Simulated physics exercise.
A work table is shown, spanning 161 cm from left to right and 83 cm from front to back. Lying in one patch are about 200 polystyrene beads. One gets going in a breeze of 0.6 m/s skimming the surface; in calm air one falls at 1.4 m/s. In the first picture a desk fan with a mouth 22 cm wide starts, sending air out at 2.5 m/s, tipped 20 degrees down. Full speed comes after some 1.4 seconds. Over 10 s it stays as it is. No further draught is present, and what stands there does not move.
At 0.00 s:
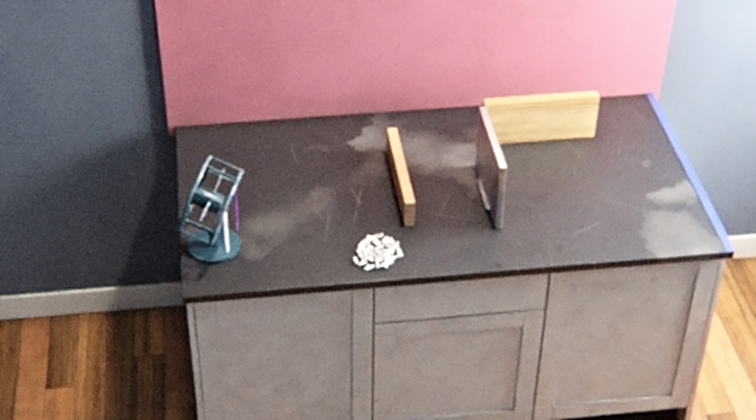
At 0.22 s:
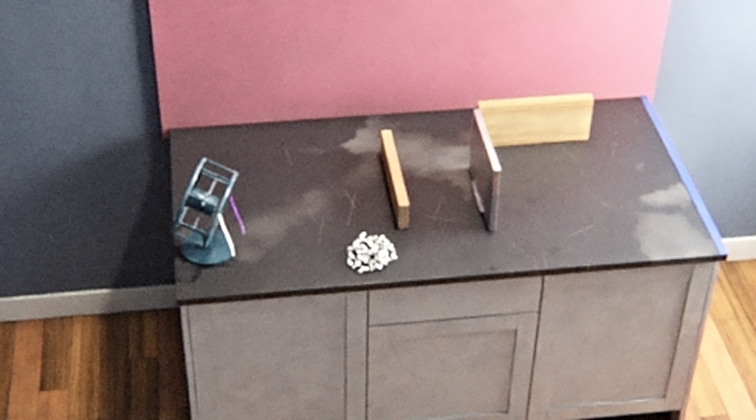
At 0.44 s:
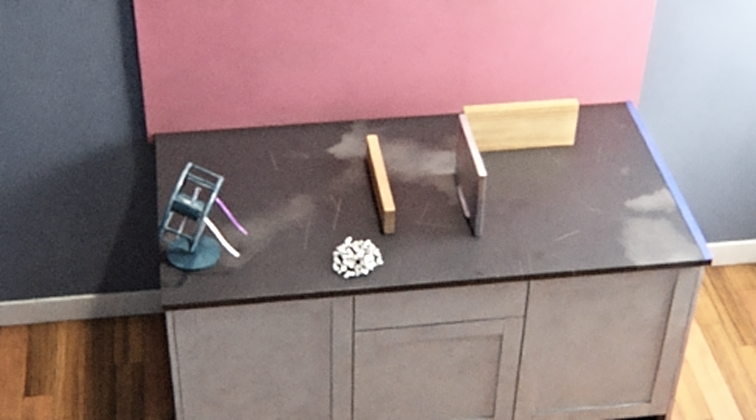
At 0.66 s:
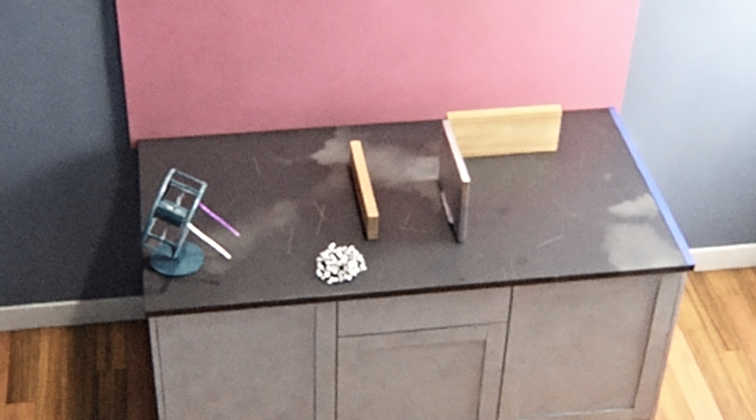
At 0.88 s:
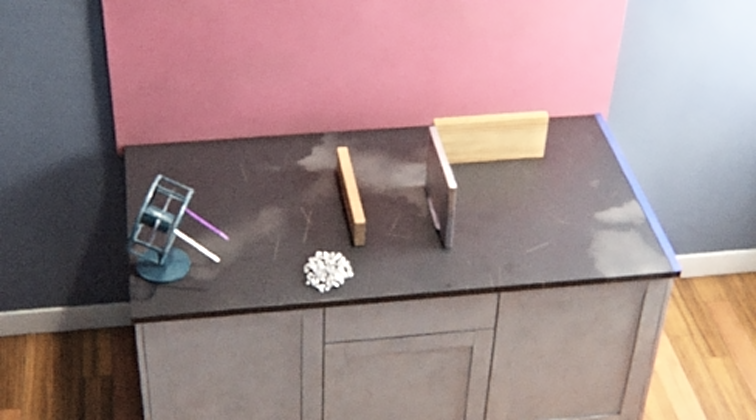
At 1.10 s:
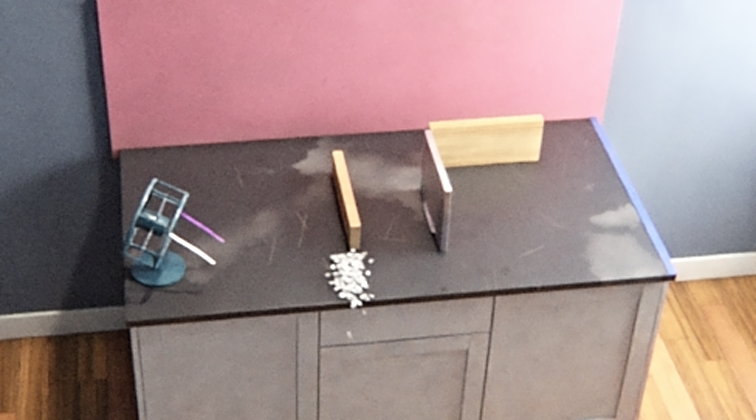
A small fan on the left of a dark table blew its ribbons out to the right, and the heap of white bits stayed put, then spread out toward the front edge.
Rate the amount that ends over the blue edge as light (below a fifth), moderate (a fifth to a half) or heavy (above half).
Light.
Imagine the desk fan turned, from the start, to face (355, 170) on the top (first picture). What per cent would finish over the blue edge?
That way the share would be roughly 0 %.
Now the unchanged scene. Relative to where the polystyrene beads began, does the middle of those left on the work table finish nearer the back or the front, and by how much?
The middle ends up nearer the back side, around 15 cm off.
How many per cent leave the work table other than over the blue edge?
Roughly 60 %.
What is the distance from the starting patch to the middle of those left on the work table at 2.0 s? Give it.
Around 65 cm from the start.
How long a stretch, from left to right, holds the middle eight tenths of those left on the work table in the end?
About 50 cm.
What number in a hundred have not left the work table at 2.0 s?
Close to 40 in a hundred remain at that time.
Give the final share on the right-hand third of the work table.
I'd estimate around 20 per cent.
After 2.0 s, 0 % are over the blue edge; the middle of those still in play is near (522, 231); 61 % have settled or left.
After 3.2 s, 5 % are over the blue edge; the middle of those still in play is near (511, 228); 76 % have settled or left.
After 5.5 s, 6 % are over the blue edge; the middle of those still in play is near (501, 232); 79 % have settled or left.
After 10.0 s, at the end, 8 % are over the blue edge; the middle of those still in play is near (498, 229).
